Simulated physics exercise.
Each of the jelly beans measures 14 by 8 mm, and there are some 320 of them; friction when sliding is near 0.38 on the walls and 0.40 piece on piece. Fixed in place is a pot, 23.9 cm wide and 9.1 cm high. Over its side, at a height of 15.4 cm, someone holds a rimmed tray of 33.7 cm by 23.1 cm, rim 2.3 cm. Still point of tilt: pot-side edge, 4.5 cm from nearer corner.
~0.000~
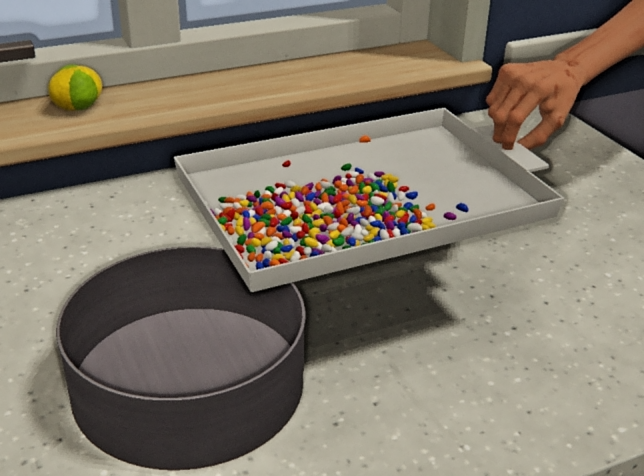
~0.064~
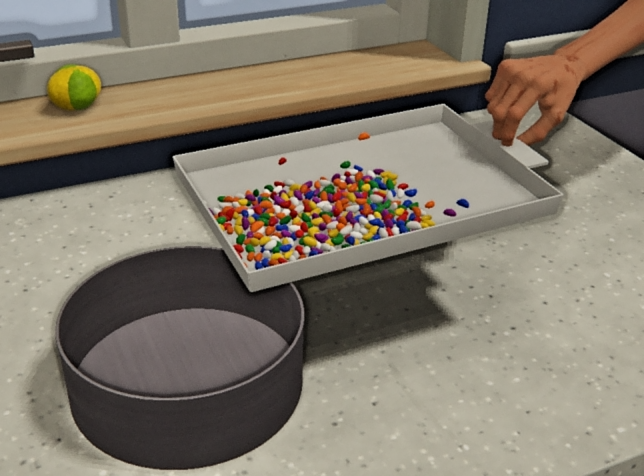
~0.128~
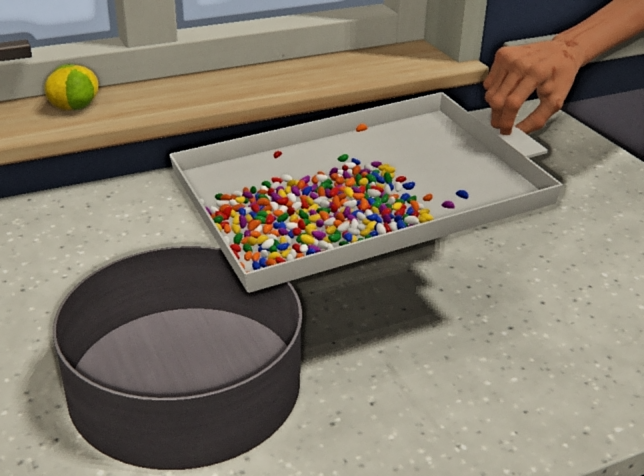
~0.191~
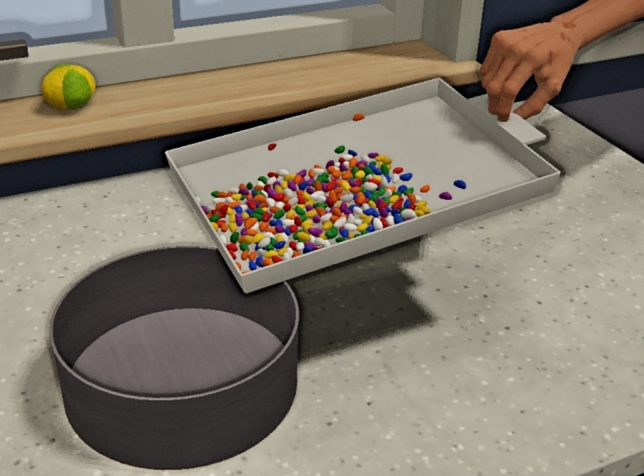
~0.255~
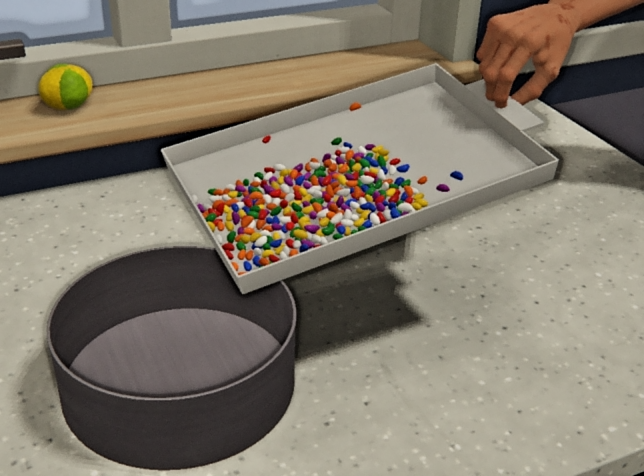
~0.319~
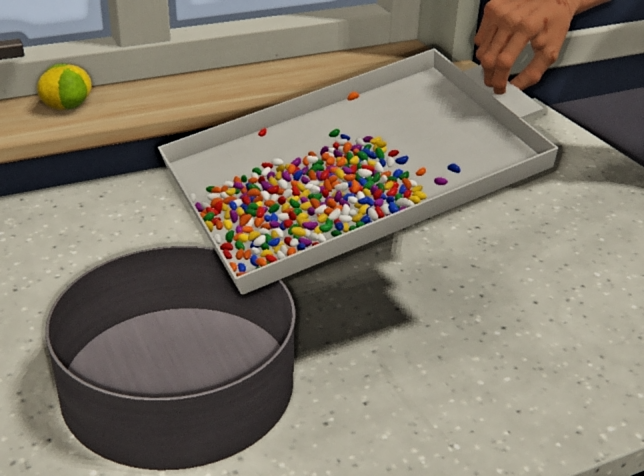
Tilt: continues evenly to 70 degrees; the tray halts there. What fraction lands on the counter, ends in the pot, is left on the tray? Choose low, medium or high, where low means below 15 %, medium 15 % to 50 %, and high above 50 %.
Shares - counter: Low, pot: High, tray: Medium.
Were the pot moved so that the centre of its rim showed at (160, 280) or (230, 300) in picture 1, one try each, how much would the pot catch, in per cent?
Roughly 30 and 60 percent.
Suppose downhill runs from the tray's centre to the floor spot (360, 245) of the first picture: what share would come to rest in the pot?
25 %.
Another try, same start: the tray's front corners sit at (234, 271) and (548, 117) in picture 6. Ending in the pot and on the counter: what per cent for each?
Per cent by place - pot 35, counter 5.
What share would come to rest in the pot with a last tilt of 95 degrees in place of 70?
Estimate: Roughly 100 percent.
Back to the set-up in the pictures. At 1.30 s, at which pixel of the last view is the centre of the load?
At that time the load is centred around (251, 196).
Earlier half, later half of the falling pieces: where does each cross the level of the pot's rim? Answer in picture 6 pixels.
I'd mark about (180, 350) for the first half, then (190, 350) for the second.
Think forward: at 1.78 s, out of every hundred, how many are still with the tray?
Load share: Around 50%.
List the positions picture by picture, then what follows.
In the first picture, tray tilt 0 degrees, front corners at (251, 271) and (560, 197); middle of the pieces at (327, 217); pot at (183, 314).
In the second picture, tray tilt 1 degrees, front corners at (250, 271) and (560, 194); middle of the pieces at (326, 216).
In the third picture, tray tilt 3 degrees, front corners at (247, 272) and (558, 184), lowest corner left front; middle of the pieces at (323, 212).
In the fourth picture, tray tilt 6 degrees, front corners at (243, 273) and (557, 172), lowest corner left front; middle of the pieces at (320, 207).
In the fifth picture, tray tilt 9 degrees, front corners at (240, 274) and (555, 160), lowest corner left front; middle of the pieces at (317, 202).
In the sixth picture, tray tilt 12 degrees, front corners at (238, 276) and (554, 147), lowest corner left front; middle of the pieces at (315, 197); pot at (173, 314). The tray's pace is about 45 degrees a second.
After 0.91 s, tilt 39 degrees; the tray holds 100 %, the pot 0 %.
Then, at 1.30 s, tilt 57 degrees; the tray holds 100 %, the pot 0 %.
After 1.78 s, tilt 70 degrees; the tray holds 50 %, the pot 45 %.
At rest (3.2 s), counter 0 %, pot 65 %, tray 35 %.
